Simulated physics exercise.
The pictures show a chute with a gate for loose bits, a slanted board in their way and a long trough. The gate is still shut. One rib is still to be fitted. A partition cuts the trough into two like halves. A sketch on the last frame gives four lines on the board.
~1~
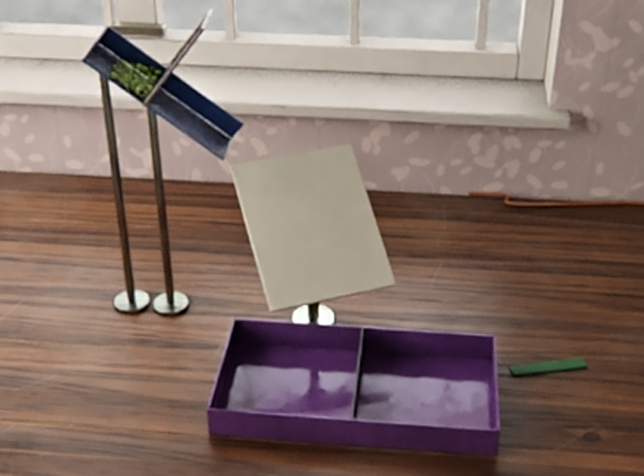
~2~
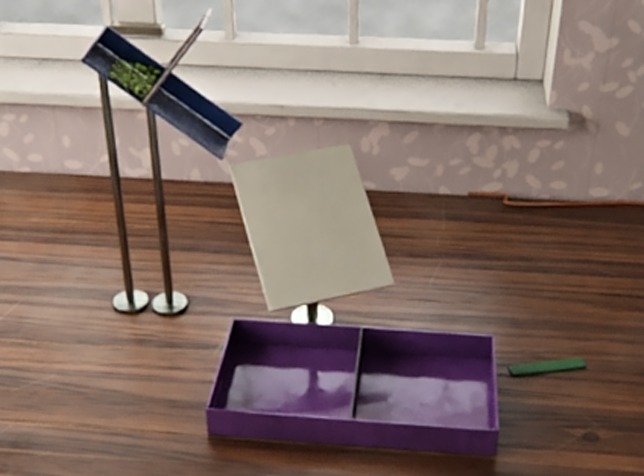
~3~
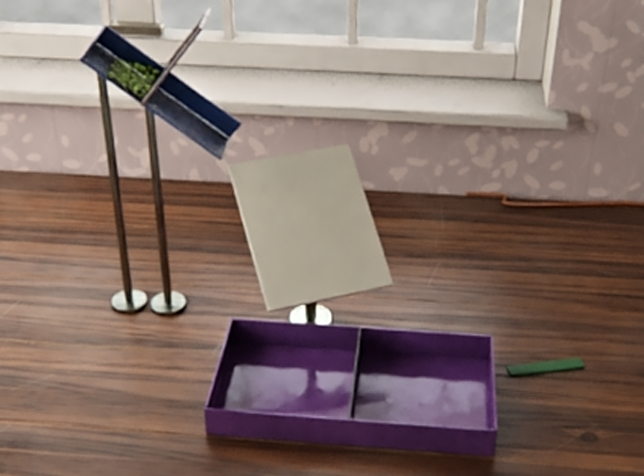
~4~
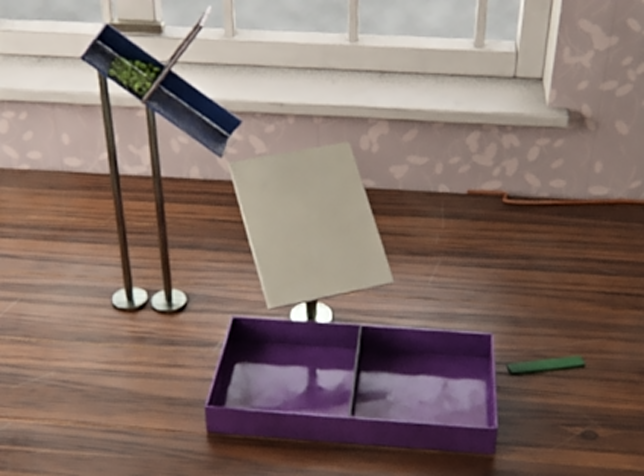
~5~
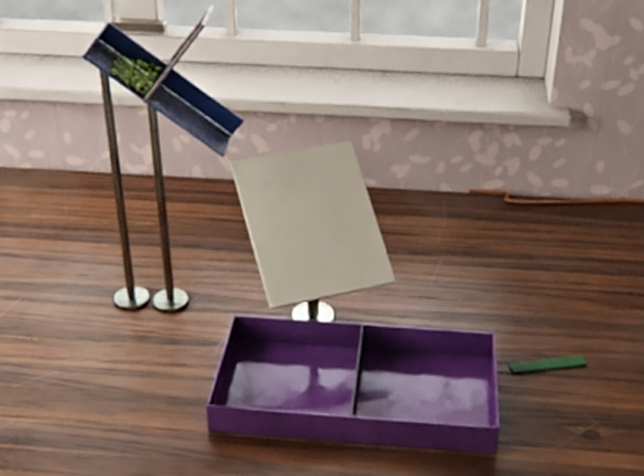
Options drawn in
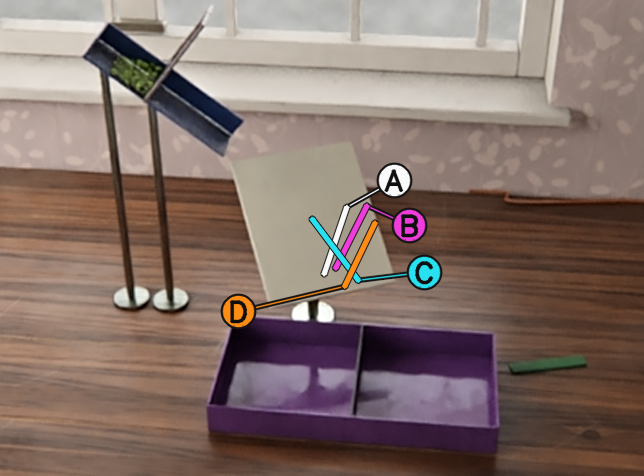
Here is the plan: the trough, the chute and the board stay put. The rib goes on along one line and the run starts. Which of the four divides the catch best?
Choose C.
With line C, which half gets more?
More lands on the right.
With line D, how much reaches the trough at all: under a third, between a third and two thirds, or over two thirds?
Over two thirds.
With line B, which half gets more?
More lands on the left.
On the marked copy, line A from (346, 207) to (324, 273); line B from (366, 205) to (335, 268); line C from (312, 219) to (358, 280); line D from (375, 222) to (344, 286).
For line A, of what is caught, nearly all in the left half, a stray few in the right.
For line B, of what is caught, nearly all in the left half, a small part in the right.
For line C, of what is caught, about a third in the left half, about two thirds in the right.
For line D, of what is caught, nearly all in the left half, a small part in the right.
